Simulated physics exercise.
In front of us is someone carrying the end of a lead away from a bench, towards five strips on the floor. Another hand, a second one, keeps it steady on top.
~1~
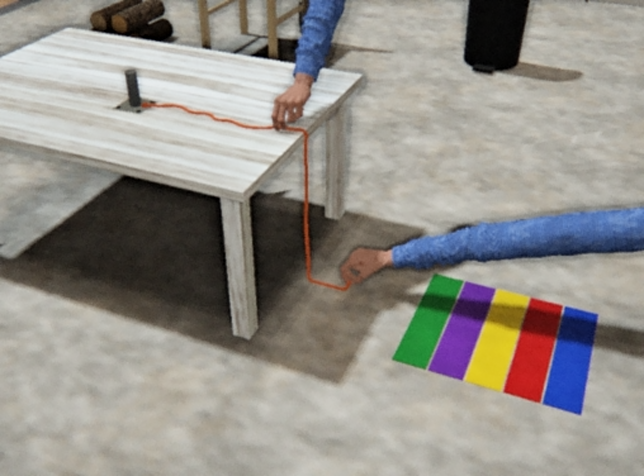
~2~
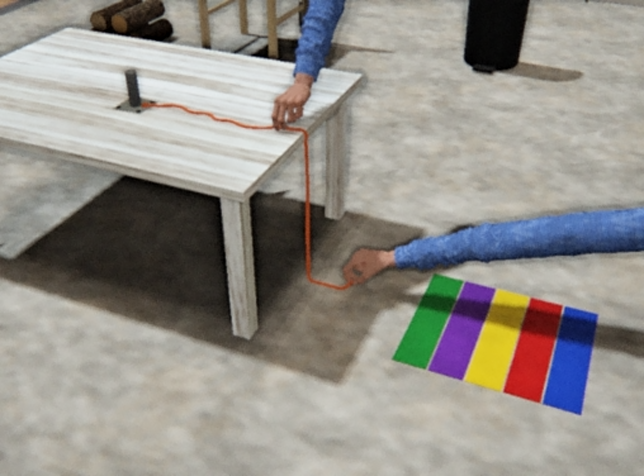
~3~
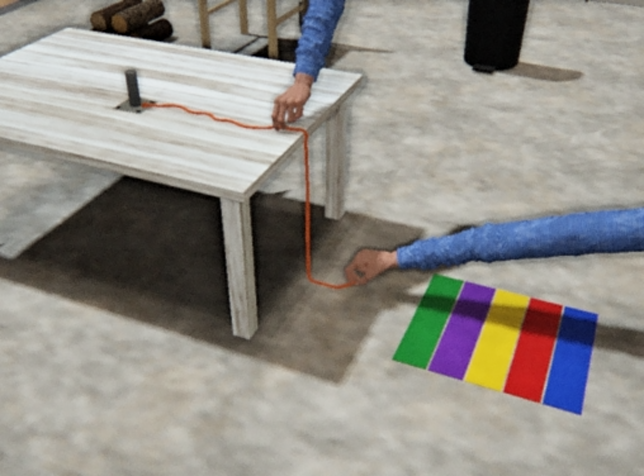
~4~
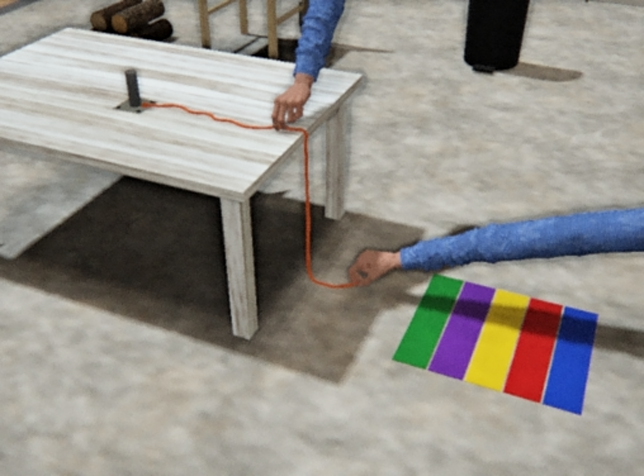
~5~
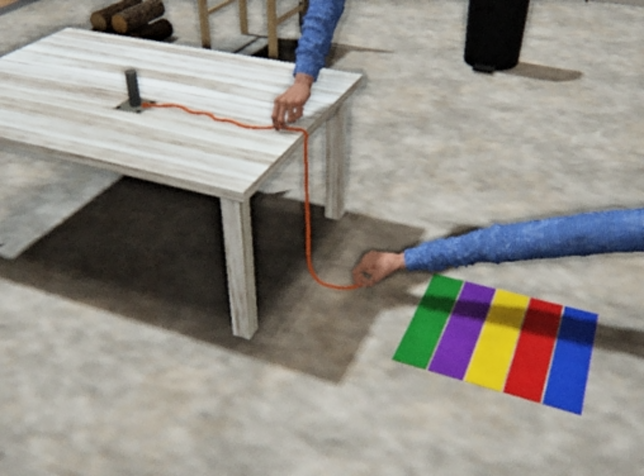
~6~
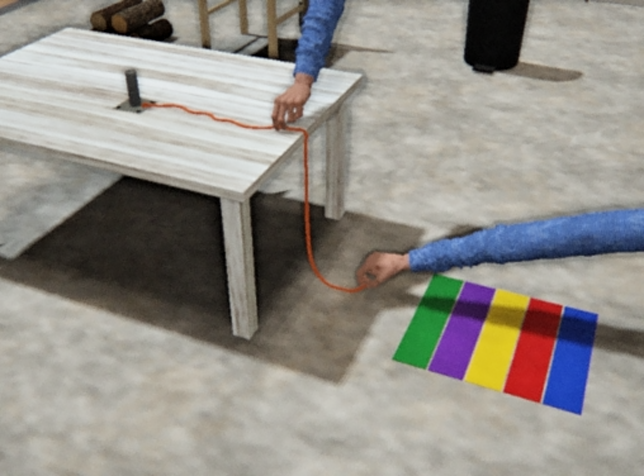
A hand slowly draws the end of an orange cord slightly right, below the table.
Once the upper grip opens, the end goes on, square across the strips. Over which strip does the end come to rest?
Over the purple strip.
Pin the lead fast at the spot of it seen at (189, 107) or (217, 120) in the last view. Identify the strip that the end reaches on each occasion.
Purple; purple.
A little later, end near (409, 296); short of the strips.
Next, end near (448, 307); over green.
When it is tight, end near (470, 312); over purple. It gets as far as the purple strip.
